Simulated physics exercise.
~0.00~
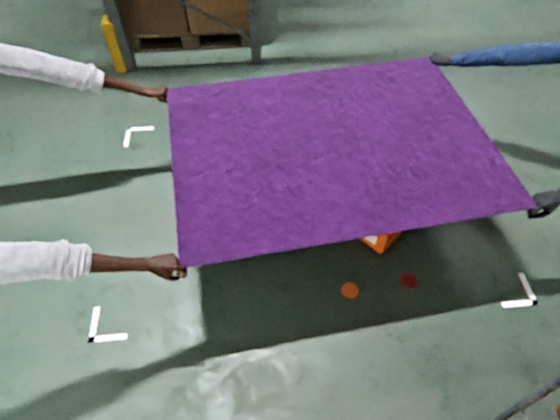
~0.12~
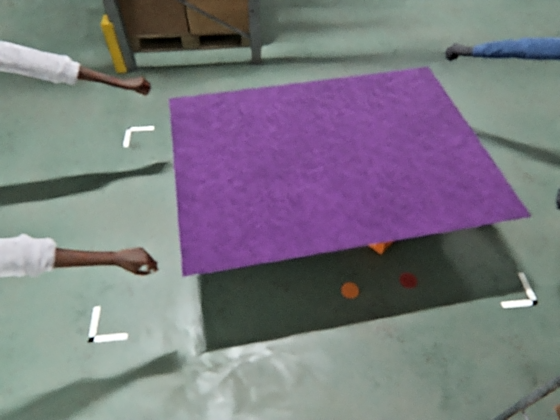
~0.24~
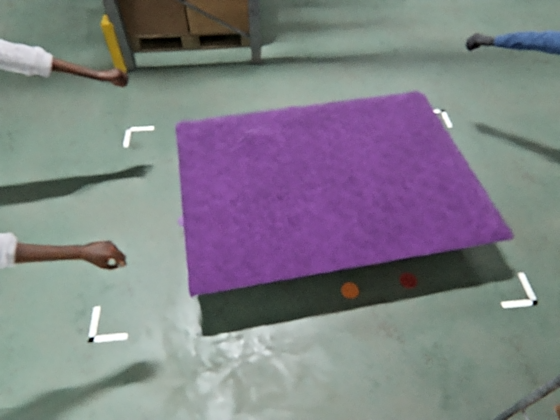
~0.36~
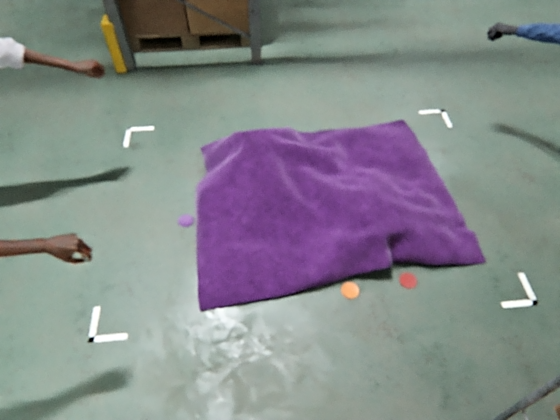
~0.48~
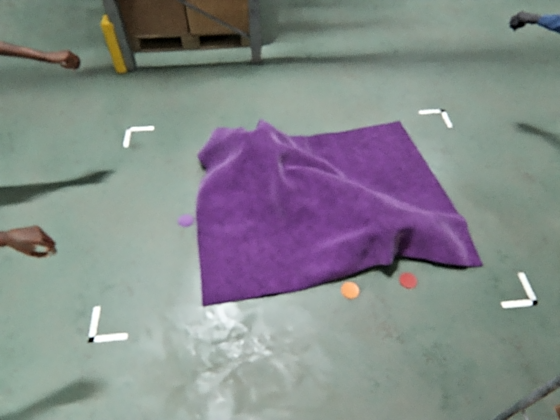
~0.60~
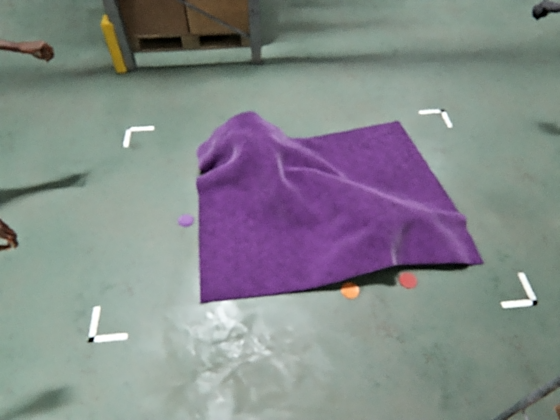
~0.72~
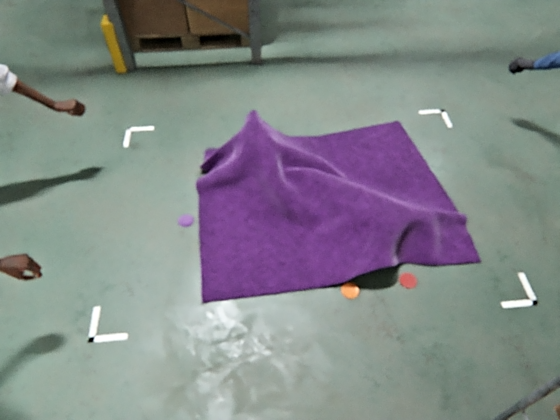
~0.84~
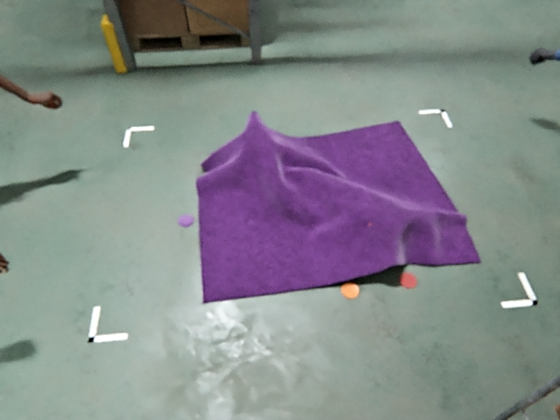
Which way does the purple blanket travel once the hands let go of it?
It moves downward, dropping to the floor and settling in folds over the things beneath it.
